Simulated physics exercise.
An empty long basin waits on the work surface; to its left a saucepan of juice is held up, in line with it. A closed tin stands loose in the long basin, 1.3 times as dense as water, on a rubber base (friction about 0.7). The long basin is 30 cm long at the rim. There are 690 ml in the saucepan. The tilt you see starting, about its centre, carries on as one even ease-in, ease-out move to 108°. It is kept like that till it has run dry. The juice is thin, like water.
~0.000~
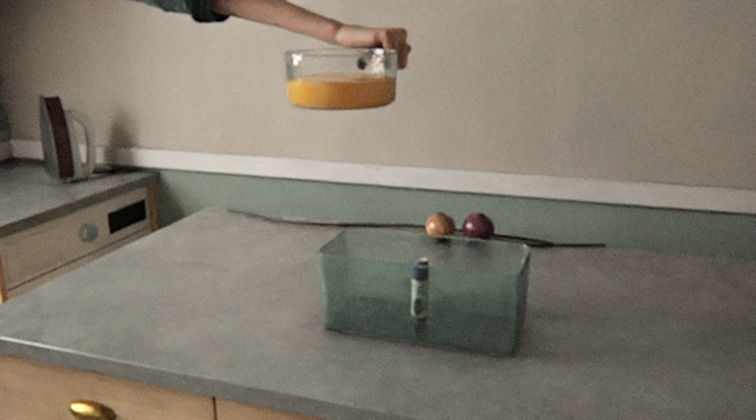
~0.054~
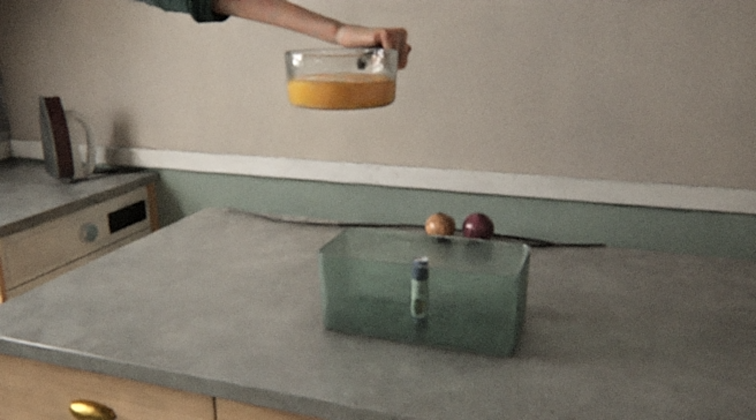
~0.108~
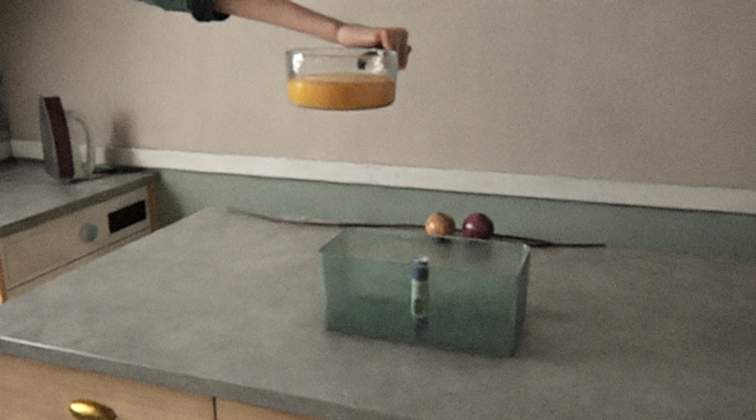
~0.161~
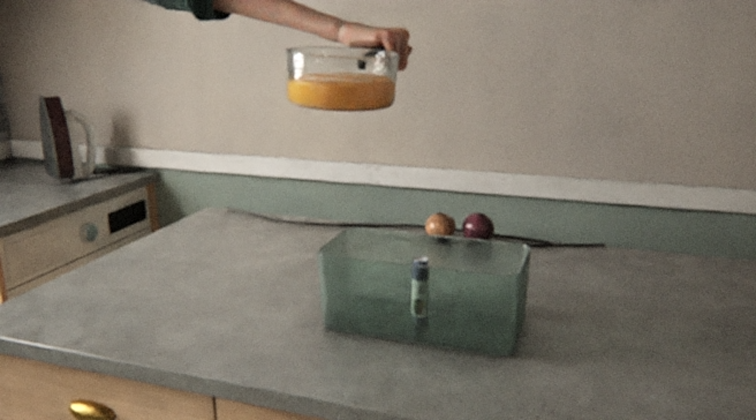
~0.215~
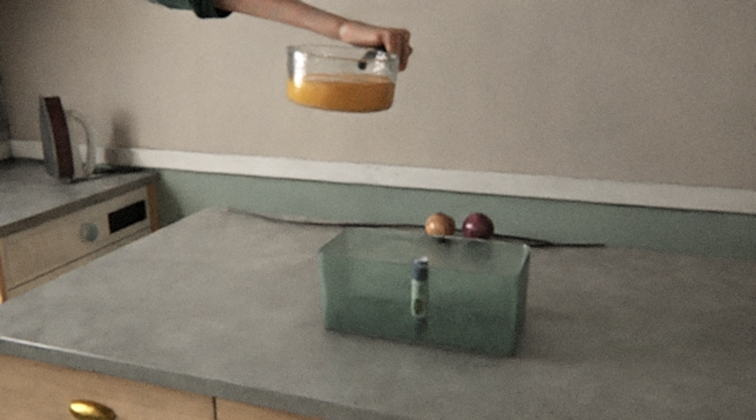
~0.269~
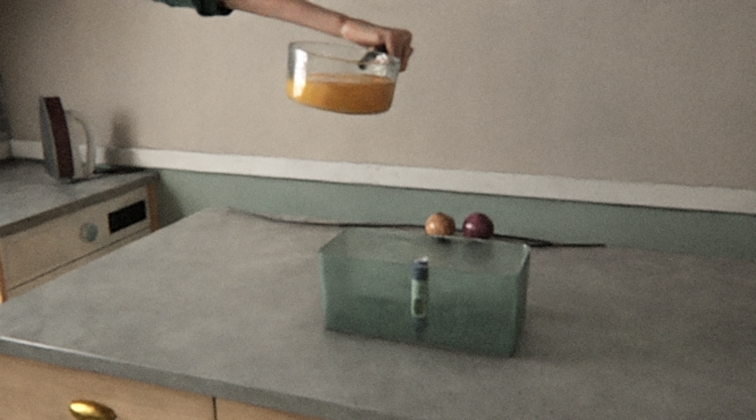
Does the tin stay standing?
It falls.
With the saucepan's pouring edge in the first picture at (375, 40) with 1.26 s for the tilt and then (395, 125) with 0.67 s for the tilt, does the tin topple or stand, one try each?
First it topples; then it goes over.
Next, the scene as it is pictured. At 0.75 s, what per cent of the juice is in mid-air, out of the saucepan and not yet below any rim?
About 32 per cent.
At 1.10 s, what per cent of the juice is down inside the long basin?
About 62 per cent.
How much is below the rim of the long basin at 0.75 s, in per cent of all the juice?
Near 1 in a hundred.
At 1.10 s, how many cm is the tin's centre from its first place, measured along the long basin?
Some 0 cm.
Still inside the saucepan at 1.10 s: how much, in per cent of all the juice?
Some 14 per cent.
Then, 0.75 s in, the tilt is 62° and 68 per cent is still to pour; the tin stands where it began.
Then, 1.10 s in, the tilt is 98° and 14 per cent is still to pour; the tin stands where it began.
Then, 1.47 s in, the tilt is 108° and 0 per cent is still to pour; the tin leans 17°.
Then, 1.87 s in, the tilt is 108° and 0 per cent is still to pour; the tin lies on its side.
Finally, the tin lies on its side.
